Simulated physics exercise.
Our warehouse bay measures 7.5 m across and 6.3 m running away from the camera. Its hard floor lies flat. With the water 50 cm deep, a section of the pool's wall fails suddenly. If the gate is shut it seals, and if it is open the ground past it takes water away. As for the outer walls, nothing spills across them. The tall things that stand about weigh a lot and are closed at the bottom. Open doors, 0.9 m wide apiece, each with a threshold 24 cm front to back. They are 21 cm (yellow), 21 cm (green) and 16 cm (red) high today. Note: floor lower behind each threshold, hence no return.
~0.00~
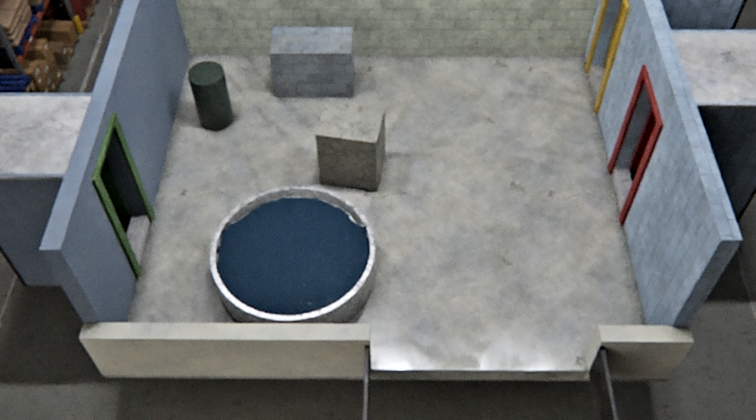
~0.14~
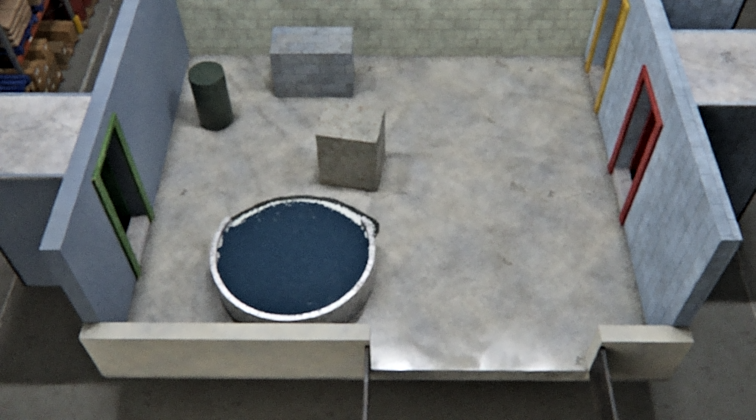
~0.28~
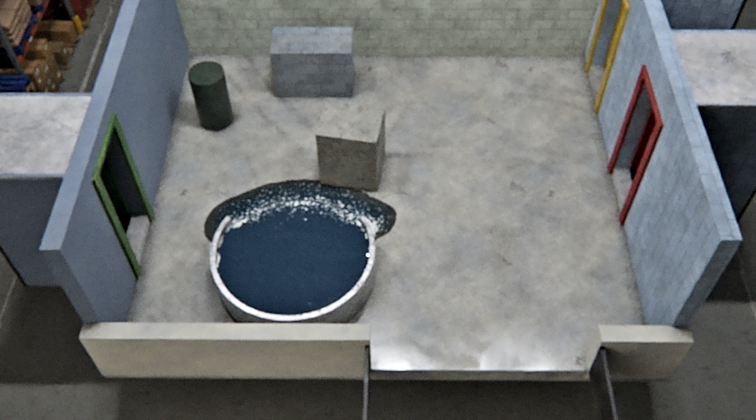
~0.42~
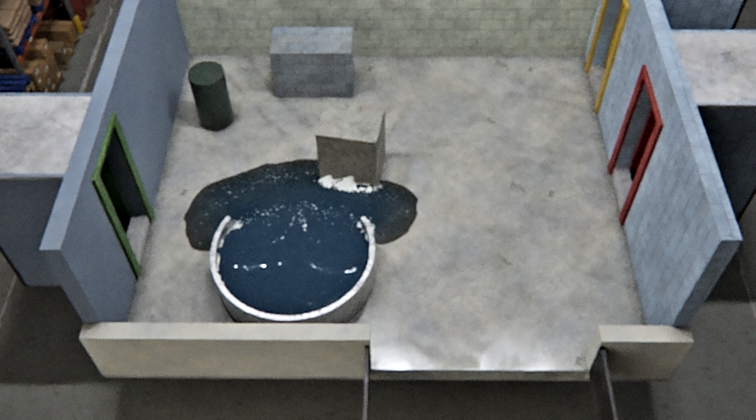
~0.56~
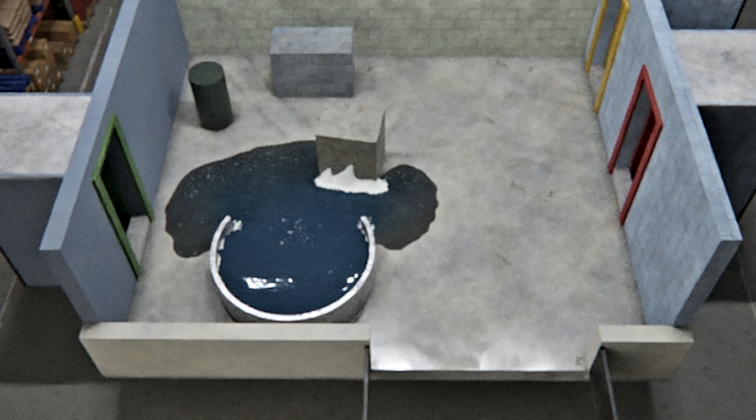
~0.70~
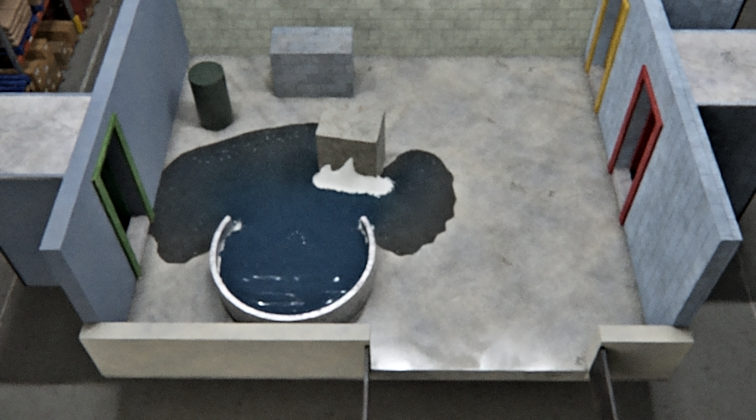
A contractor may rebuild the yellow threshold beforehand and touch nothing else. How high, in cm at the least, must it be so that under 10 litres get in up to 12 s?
It would need to be roughly 6 cm high.
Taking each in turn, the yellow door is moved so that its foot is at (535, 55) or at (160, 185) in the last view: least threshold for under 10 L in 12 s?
In turn: About 6.0 cm, about 10.0 cm.
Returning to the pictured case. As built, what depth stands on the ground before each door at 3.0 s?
Yellow door 3 cm, green door 1 cm, red door 9 cm.
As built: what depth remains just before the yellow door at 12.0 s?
Lab note: Depth approx. 5.5 cm.
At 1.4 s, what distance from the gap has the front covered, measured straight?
Roughly 3.8 m.
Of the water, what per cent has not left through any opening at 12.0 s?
I'd put it at about 96 per cent.
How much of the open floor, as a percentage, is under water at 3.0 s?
Around 65 per cent of the free floor.
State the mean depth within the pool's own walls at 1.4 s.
Around 26 cm deep on average.
After 1.4 s water covers 30 % of the floor, deepest (34 cm) near (334, 194); it has not reached the yellow door.
After 3.0 s water covers 65 % of the floor, deepest (28 cm) near (189, 61); 3 cm at the yellow door, 0 litres in over its 21 cm threshold.
After 12.0 s water covers 100 % of the floor, deepest (9 cm) near (235, 352); 6 cm at the yellow door, 0 litres in over its 21 cm threshold.
At the yellow door as built, the water arrived by 2.9 s and peaked near 10 cm at 7.0 s.
With a threshold of 5 cm, 22 litres would have come in within the 12 s; with 7 cm, 5 litres. So under 10 litres takes about 6 cm.
